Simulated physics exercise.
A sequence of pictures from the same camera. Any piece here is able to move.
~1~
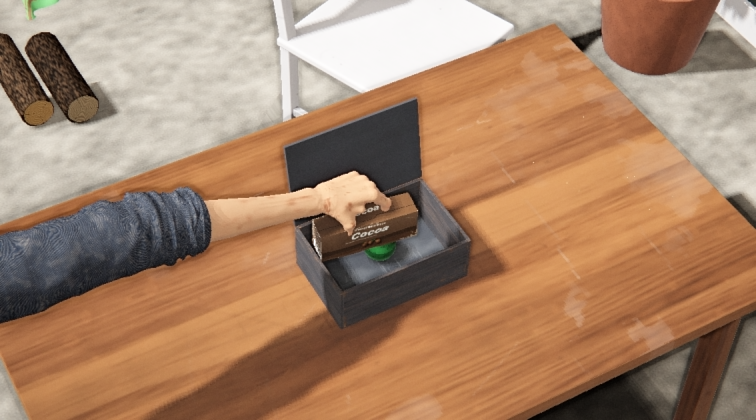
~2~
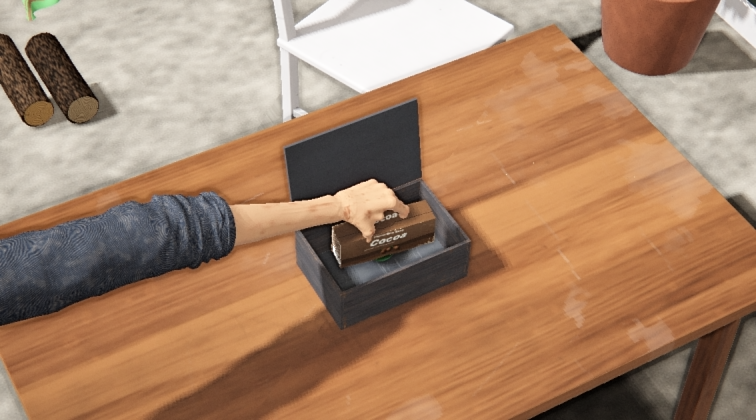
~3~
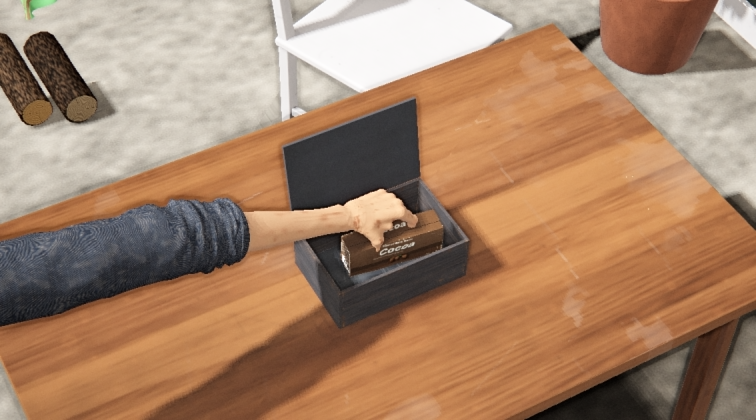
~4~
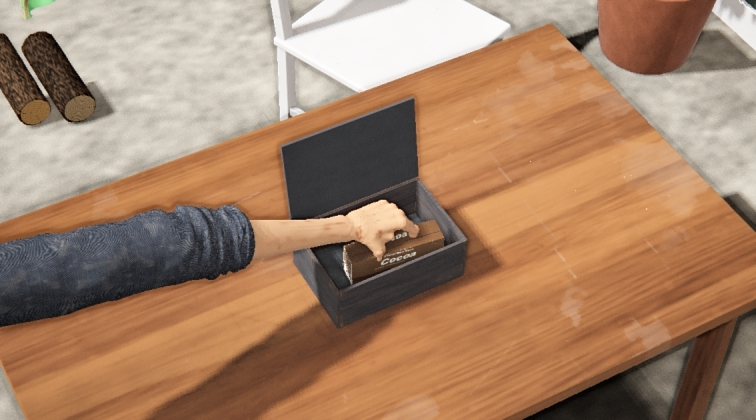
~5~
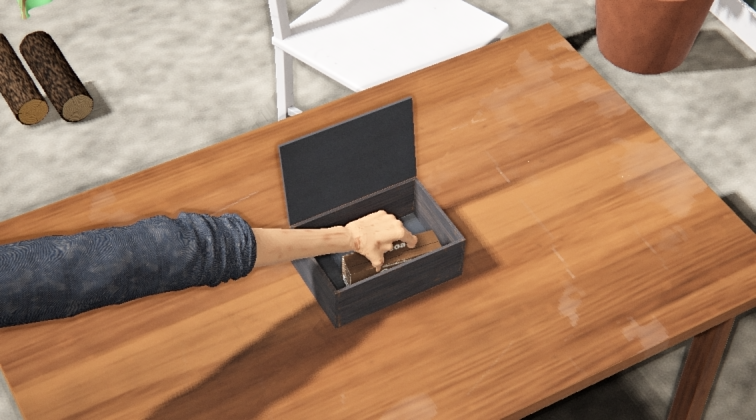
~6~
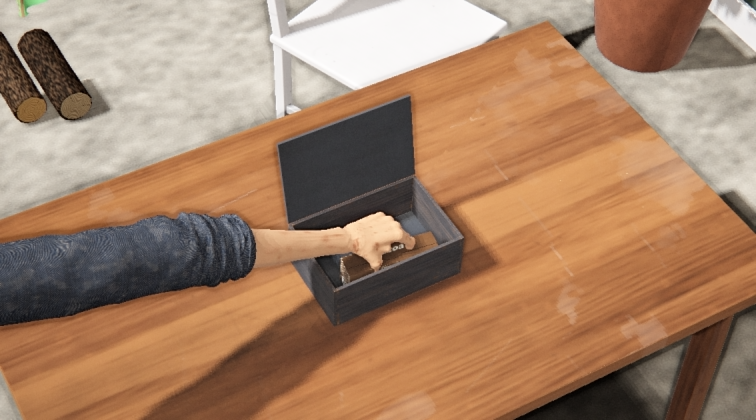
A brown carton labelled cocoa, gripped by a hand in a blue sleeve, moved slightly right over an open dark box on a wooden table, then was lowered inside, the hand still holding it.
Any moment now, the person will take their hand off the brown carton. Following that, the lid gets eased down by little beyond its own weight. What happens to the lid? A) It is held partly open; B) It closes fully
B.
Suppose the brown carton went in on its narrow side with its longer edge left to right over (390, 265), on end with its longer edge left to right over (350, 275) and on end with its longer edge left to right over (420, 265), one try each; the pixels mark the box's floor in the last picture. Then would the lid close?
Try one: The lid comes all the way down; try two: It remains open; try three: It remains open.
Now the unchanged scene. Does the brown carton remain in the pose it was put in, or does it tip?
As it turns out, the brown carton keeps its original angle.
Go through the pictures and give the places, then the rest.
The first picture shows still above its spot; brown carton (365, 227).
The second picture shows still above its spot; brown carton (383, 234).
The third picture shows still above its spot; brown carton (392, 243).
The fourth picture shows still above its spot; brown carton (394, 253).
The fifth picture shows still above its spot; brown carton (392, 263).
The sixth picture shows put in, still held.
Then, 1.10 s on from there, lid starting down.
Then, 1.50 s on from there, lid 62° above the rim.
Then, 1.80 s on from there, lid 34° above the rim.
Then, 2.00 s on from there, lid 11° above the rim.
In the end, lid shut; both unmoved. At the end, from the last picture's camera, brown carton near (390, 265).
